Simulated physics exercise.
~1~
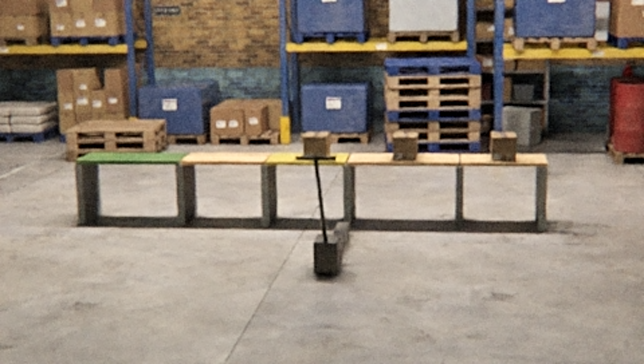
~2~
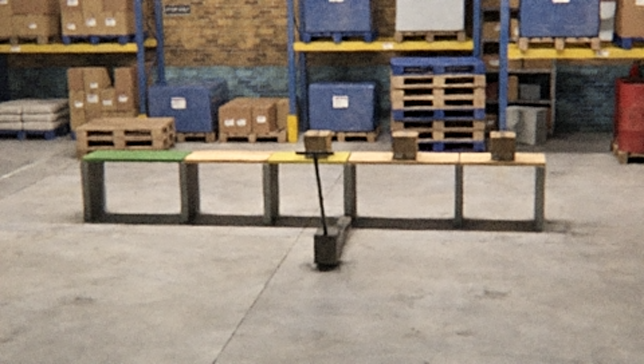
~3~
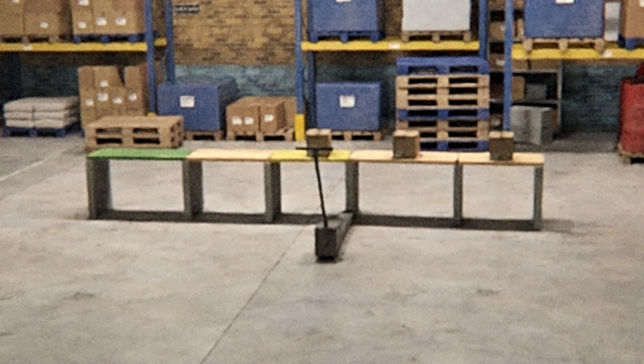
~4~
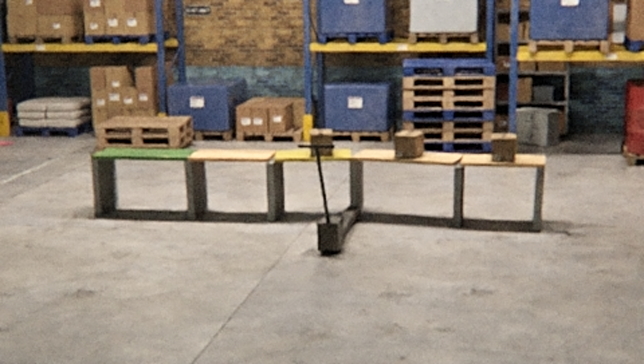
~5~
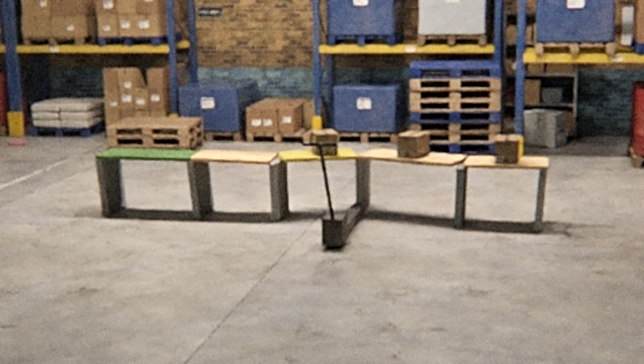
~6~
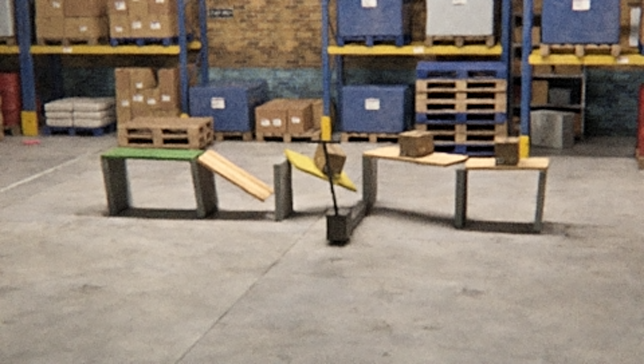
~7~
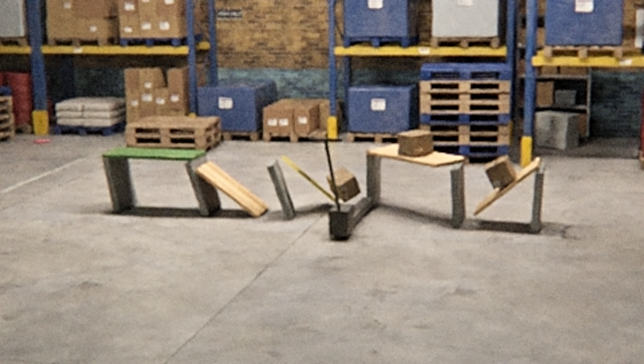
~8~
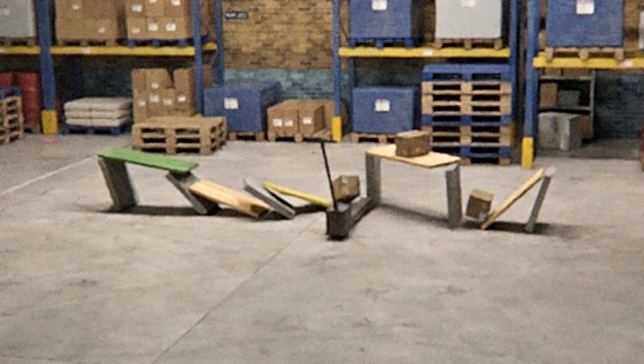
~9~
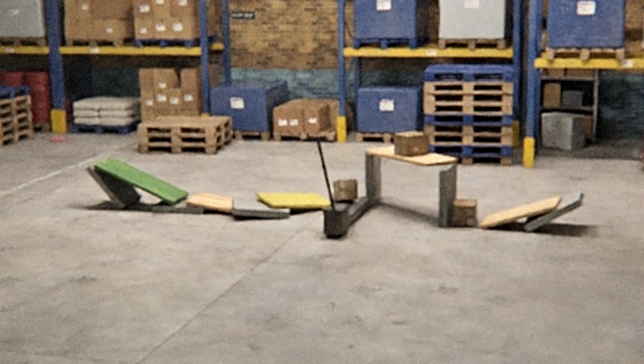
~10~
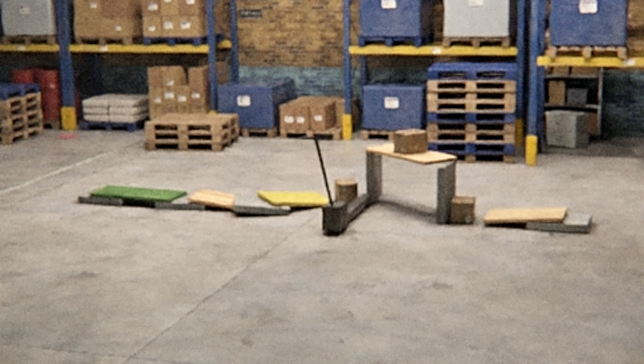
On a warehouse floor, in front of racks of crates and pallets, a row of loose boards rests on grey upright blocks, with a green board at the left end, a yellow one near the middle and three small cartons on top. A narrow jack with a tall handle pushes in at the base near the middle. The yellow board tips with its carton, and the plank to its left slopes down. The right end board then swings down, dropping its carton. Finally the green board slides down as its supports topple, leaving one board standing with its carton.
